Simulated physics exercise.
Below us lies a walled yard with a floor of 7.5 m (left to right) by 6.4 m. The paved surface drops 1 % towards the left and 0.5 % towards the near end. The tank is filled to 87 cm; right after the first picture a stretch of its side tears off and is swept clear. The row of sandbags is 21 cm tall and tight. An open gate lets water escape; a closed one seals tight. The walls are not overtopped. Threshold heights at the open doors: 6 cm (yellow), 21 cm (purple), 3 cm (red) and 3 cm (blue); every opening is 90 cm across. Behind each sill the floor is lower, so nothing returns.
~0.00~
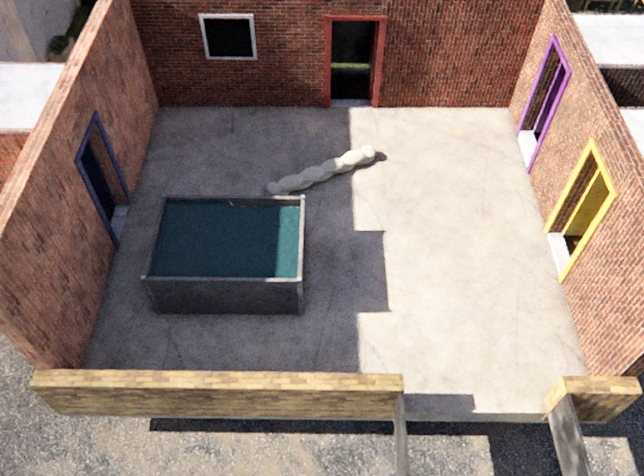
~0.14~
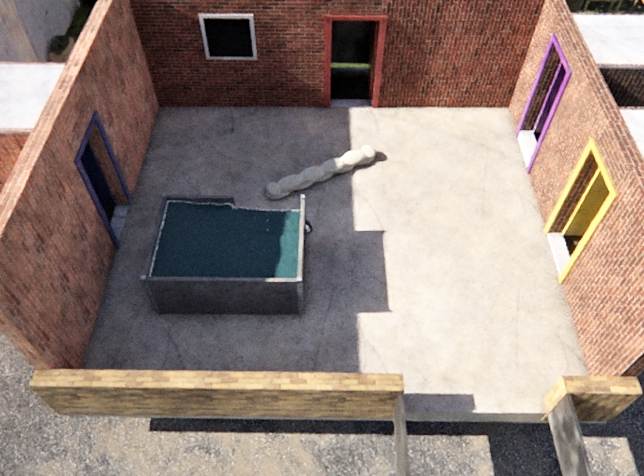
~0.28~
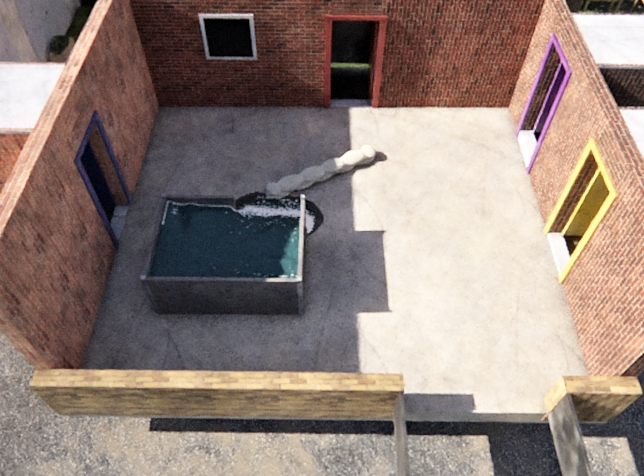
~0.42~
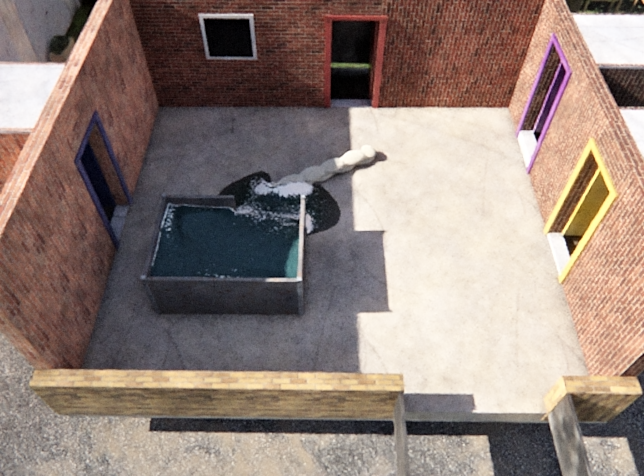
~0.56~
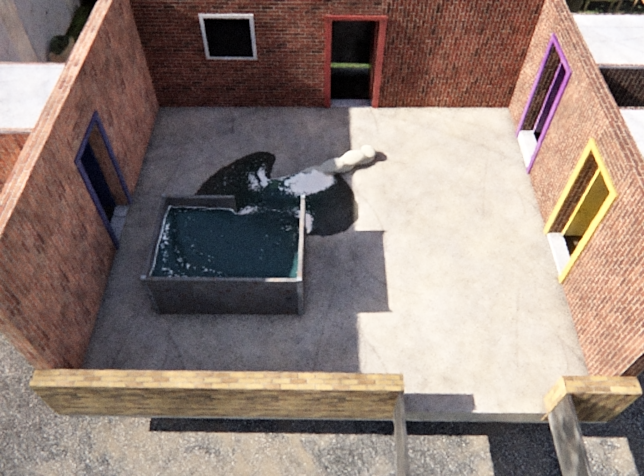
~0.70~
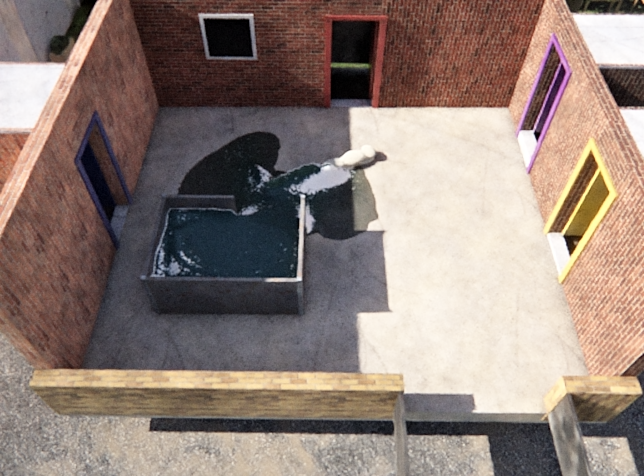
A grey tank in a brick-walled yard breaks open at the back, and dark water spreads across the floor.
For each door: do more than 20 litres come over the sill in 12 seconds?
Within that time: At the yellow door it does not reach the limit; at the purple door it does not reach the limit; at the red door it exceeds the limit; at the blue door it goes over the limit.
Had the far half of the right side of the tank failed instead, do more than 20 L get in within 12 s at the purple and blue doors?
Against that limit: Purple under, blue below.
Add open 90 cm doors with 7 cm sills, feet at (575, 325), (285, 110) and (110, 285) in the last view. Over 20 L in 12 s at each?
In that order: Under, over, not over.
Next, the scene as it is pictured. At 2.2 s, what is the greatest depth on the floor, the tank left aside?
About 36 cm.
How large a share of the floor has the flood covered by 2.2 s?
About 50 per cent.
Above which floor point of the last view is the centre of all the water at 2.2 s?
At about (276, 204).
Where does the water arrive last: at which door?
The yellow one.
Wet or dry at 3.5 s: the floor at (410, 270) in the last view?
It is still dry.
After 1.4 s water covers 30 % of the floor and is deepest (45 cm) near (288, 198); yellow door not reached, purple door not reached, red door not reached, blue door 1 cm at the sill, 0 L in.
After 2.2 s water covers 50 % of the floor and is deepest (36 cm) near (277, 205); yellow door not reached, purple door 28 cm at the sill, 0 L in, red door 11 cm at the sill, 17 L in, blue door 2 cm at the sill, 0 L in.
After 3.5 s water covers 55 % of the floor and is deepest (26 cm) near (277, 205); yellow door 6 cm at the sill, 0 L in, purple door 16 cm at the sill, 5 L in, red door 6 cm at the sill, 47 L in, blue door 4 cm at the sill, 0 L in.
After 7.0 s water covers 80 % of the floor and is deepest (16 cm) near (75, 392); yellow door 7 cm at the sill, 3 L in, purple door 8 cm at the sill, 6 L in, red door 10 cm at the sill, 72 L in, blue door 6 cm at the sill, 26 L in.
After 12.0 s water covers 95 % of the floor and is deepest (11 cm) near (75, 392); yellow door 3 cm at the sill, 6 L in, purple door 2 cm at the sill, 6 L in, red door 5 cm at the sill, 126 L in, blue door 9 cm at the sill, 65 L in.
